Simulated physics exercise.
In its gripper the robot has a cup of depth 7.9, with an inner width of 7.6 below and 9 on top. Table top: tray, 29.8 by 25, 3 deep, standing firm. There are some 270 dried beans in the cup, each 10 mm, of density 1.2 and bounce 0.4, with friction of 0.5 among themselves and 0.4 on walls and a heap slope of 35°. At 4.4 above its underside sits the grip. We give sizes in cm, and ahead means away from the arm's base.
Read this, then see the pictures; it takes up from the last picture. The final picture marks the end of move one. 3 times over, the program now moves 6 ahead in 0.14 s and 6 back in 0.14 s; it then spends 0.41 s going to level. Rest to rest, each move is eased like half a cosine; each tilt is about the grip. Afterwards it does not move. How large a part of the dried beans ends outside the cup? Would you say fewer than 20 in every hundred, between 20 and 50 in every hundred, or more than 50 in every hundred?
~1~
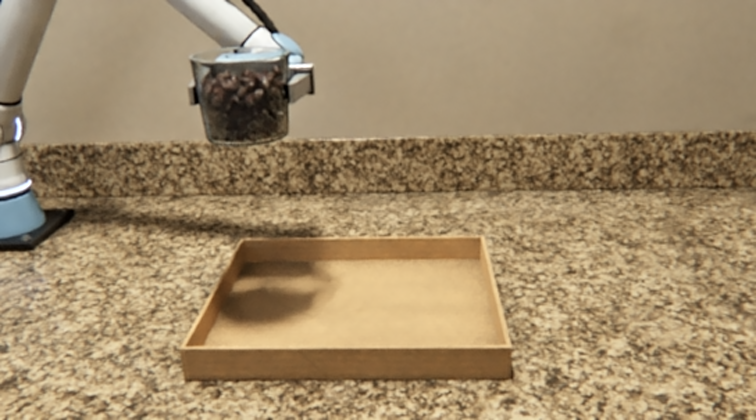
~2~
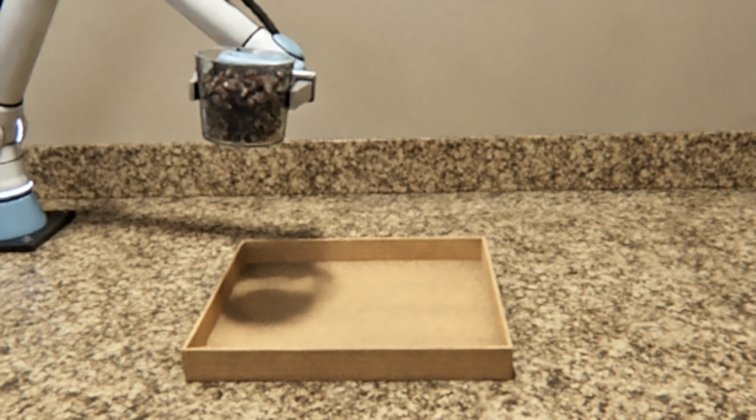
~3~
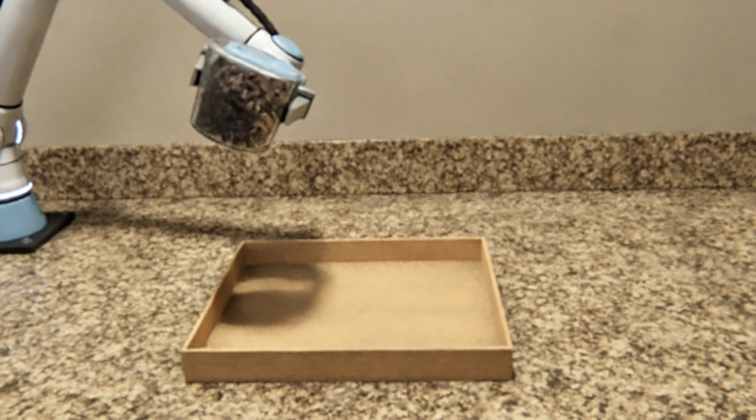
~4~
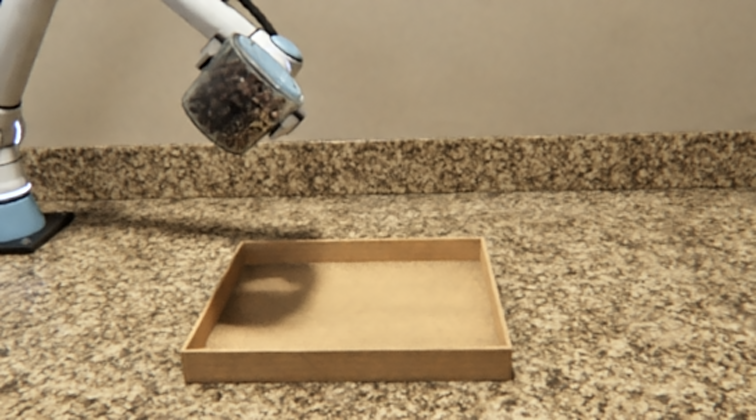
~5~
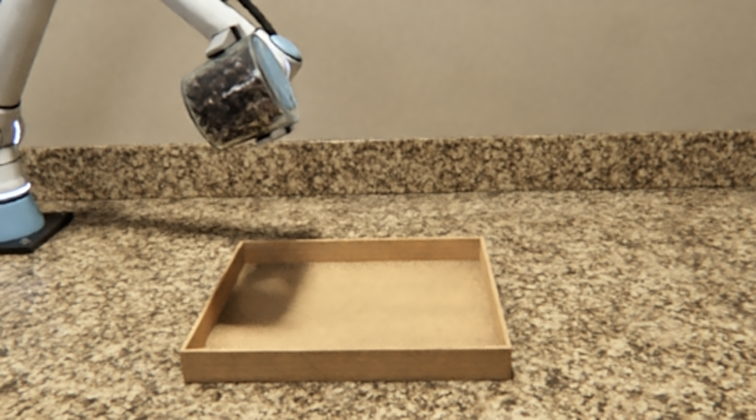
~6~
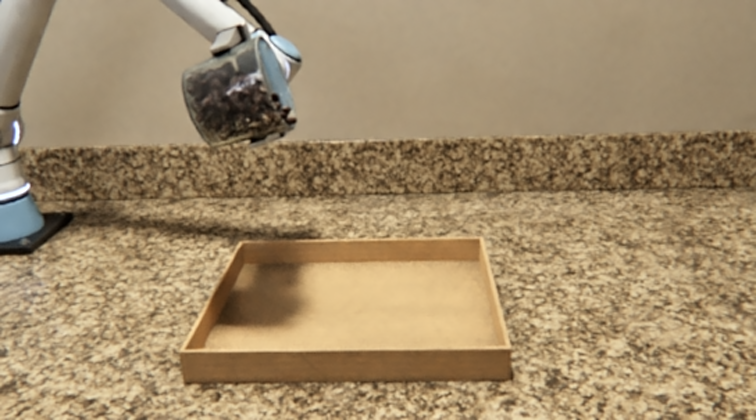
More than 50 in every hundred.
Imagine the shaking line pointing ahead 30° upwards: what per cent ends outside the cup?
Some 95 in a hundred.
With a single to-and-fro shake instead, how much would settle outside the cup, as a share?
Approx. 55 per cent.
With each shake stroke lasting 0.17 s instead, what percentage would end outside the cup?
70 %.
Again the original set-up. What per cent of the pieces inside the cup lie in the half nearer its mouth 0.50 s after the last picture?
Around 90 in a hundred.
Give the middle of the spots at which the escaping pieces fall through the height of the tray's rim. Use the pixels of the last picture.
Near (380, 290).
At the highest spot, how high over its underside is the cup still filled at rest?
Height at rest: Approx. 3.5 cm.
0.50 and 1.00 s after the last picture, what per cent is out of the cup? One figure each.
Taking the two times in order, I'd say 60 and then 85 per cent.
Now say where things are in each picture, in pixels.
Cup middle at (244, 97), level; upper third of the load around (244, 89), from x 205 to 280, top at y 75; 267 in the cup, in the first frame.
Cup middle at (245, 98), tilted 7° forward; upper third of the load around (243, 90), from x 205 to 285, top at y 80, in the second frame.
Cup middle at (243, 99), tilted 25° forward; upper third of the load around (232, 91), from x 200 to 285, top at y 70, in the third frame.
Cup middle at (240, 98), tilted 48° forward; upper third of the load around (225, 87), from x 190 to 280, top at y 65, in the fourth frame.
Cup middle at (238, 97), tilted 66° forward; upper third of the load around (225, 82), from x 190 to 275, top at y 60, in the fifth frame.
Cup middle at (238, 97), tilted 73° forward; upper third of the load around (223, 86), from x 195 to 290, top at y 65; 267 in the cup, in the sixth frame.
Then, 0.50 s after the last picture, tilted 73° forward, highest piece 24 above the table; 139 in the tray, 103 in the cup, 2 on the table or floor, 23 in flight or on a rim.
Then, 1.00 s after the last picture, tilted 49° forward, highest piece 24 above the table; 220 in the tray, 36 in the cup, 9 on the table or floor, 2 in flight or on a rim.
Then, 1.45 s after the last picture, level, highest piece 23 above the table; 223 in the tray, 35 in the cup, 9 on the table or floor.
Then, 2.50 s after the last picture, level, highest piece 23 above the table; 223 in the tray, 35 in the cup, 9 on the table or floor.
Final count, 223 in the tray, 35 in the cup, 9 on the table or floor. That is 87 % outside the cup.
